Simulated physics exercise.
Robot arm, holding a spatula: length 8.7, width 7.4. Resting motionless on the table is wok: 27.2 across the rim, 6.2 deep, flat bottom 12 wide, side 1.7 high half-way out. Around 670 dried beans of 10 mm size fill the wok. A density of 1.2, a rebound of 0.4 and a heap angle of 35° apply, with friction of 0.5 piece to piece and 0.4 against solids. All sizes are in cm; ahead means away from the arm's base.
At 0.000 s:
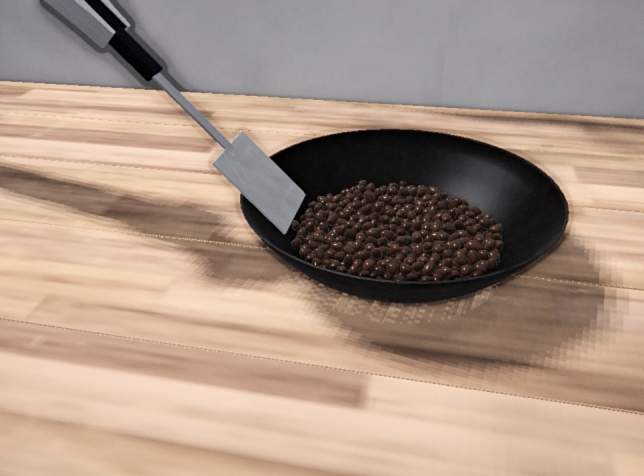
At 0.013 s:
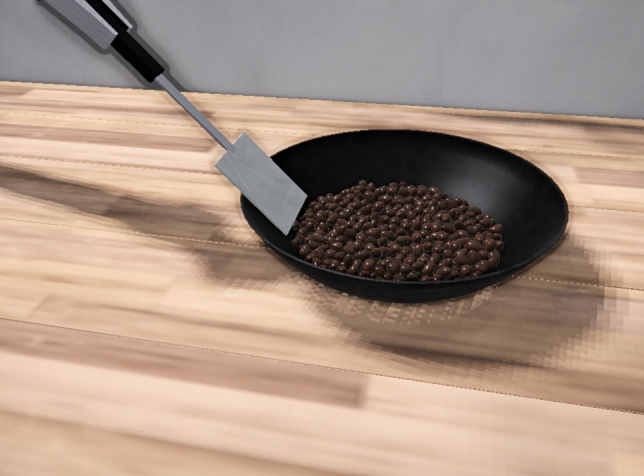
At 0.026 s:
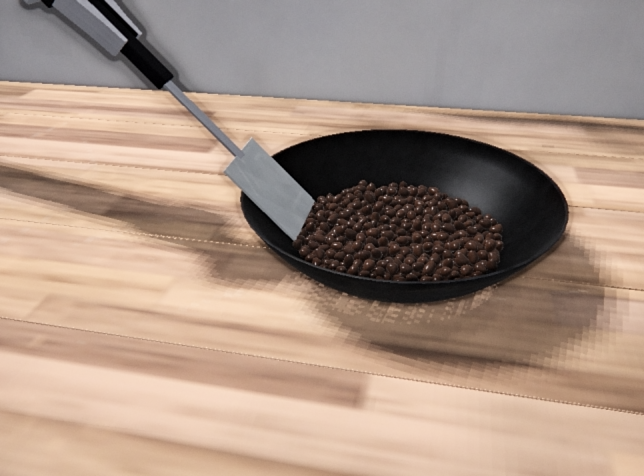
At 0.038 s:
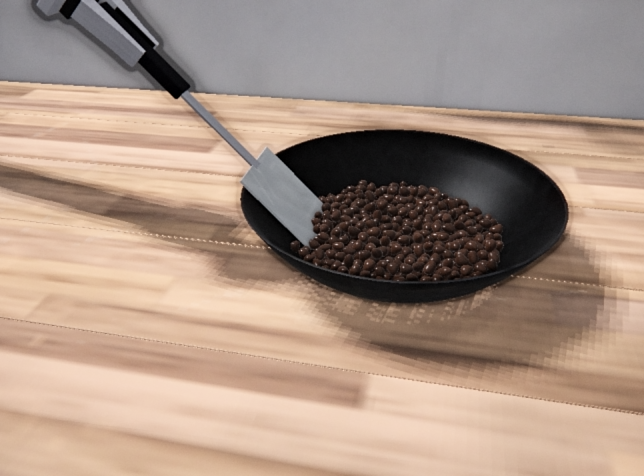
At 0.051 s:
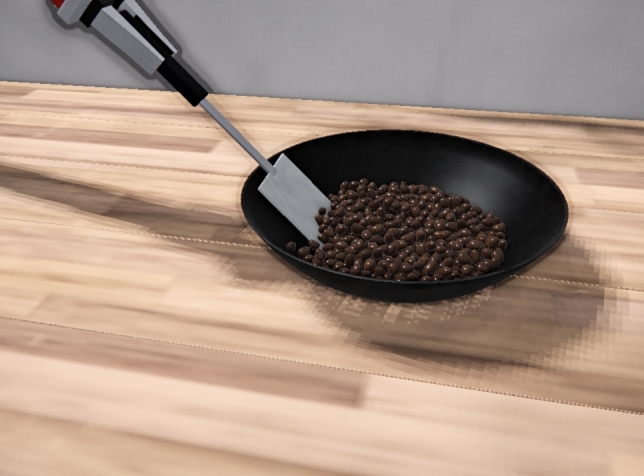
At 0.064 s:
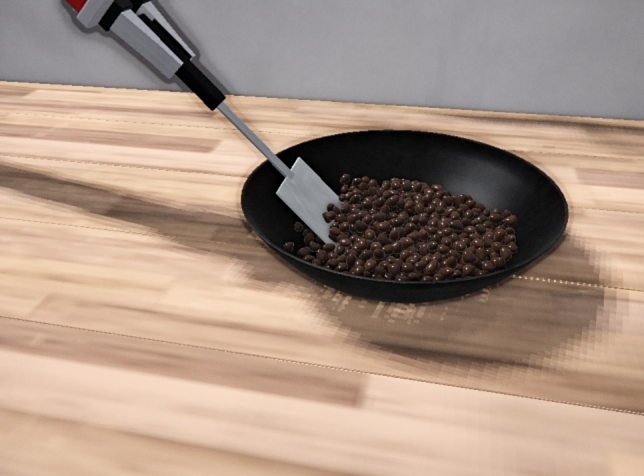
A spatula held by a robot arm slid down into a black wok of dark brown beans on a wooden table, moving right and nudging the near-left beans slightly toward the right.
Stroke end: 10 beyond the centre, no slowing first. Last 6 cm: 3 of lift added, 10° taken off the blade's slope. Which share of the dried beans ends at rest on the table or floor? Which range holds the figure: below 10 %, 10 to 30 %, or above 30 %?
The figure lies above 30 %.
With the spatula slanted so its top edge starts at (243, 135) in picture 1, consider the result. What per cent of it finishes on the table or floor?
Roughly 35%.
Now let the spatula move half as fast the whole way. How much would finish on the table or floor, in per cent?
In that case, around 25 per cent would end on the table or floor.
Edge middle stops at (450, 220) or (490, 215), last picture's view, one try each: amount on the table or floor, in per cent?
I'd say roughly 5 per cent, then roughly 25 per cent.
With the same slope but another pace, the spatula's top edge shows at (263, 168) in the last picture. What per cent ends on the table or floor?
Share: Roughly 30 %.
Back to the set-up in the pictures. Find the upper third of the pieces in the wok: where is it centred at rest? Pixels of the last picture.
Look near (457, 228).
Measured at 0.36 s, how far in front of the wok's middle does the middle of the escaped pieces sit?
About 28 cm.
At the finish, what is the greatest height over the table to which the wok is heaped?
It reaches roughly 5.0 cm.
By 0.10 s, sloping 46°, highest piece 6 above the table; 674 in the wok.
By 0.14 s, sloping 44°, highest piece 8 above the table; 674 in the wok.
By 0.36 s, sloping 36°, highest piece 25 above the table; 425 in the wok, 38 on the table or floor, 211 on the blade or in flight.
By 1.41 s, sloping 36°, highest piece 5 above the table; 424 in the wok, 250 on the table or floor.
Final count, 424 in the wok, 250 on the table or floor. That is 37 % on the table or floor.
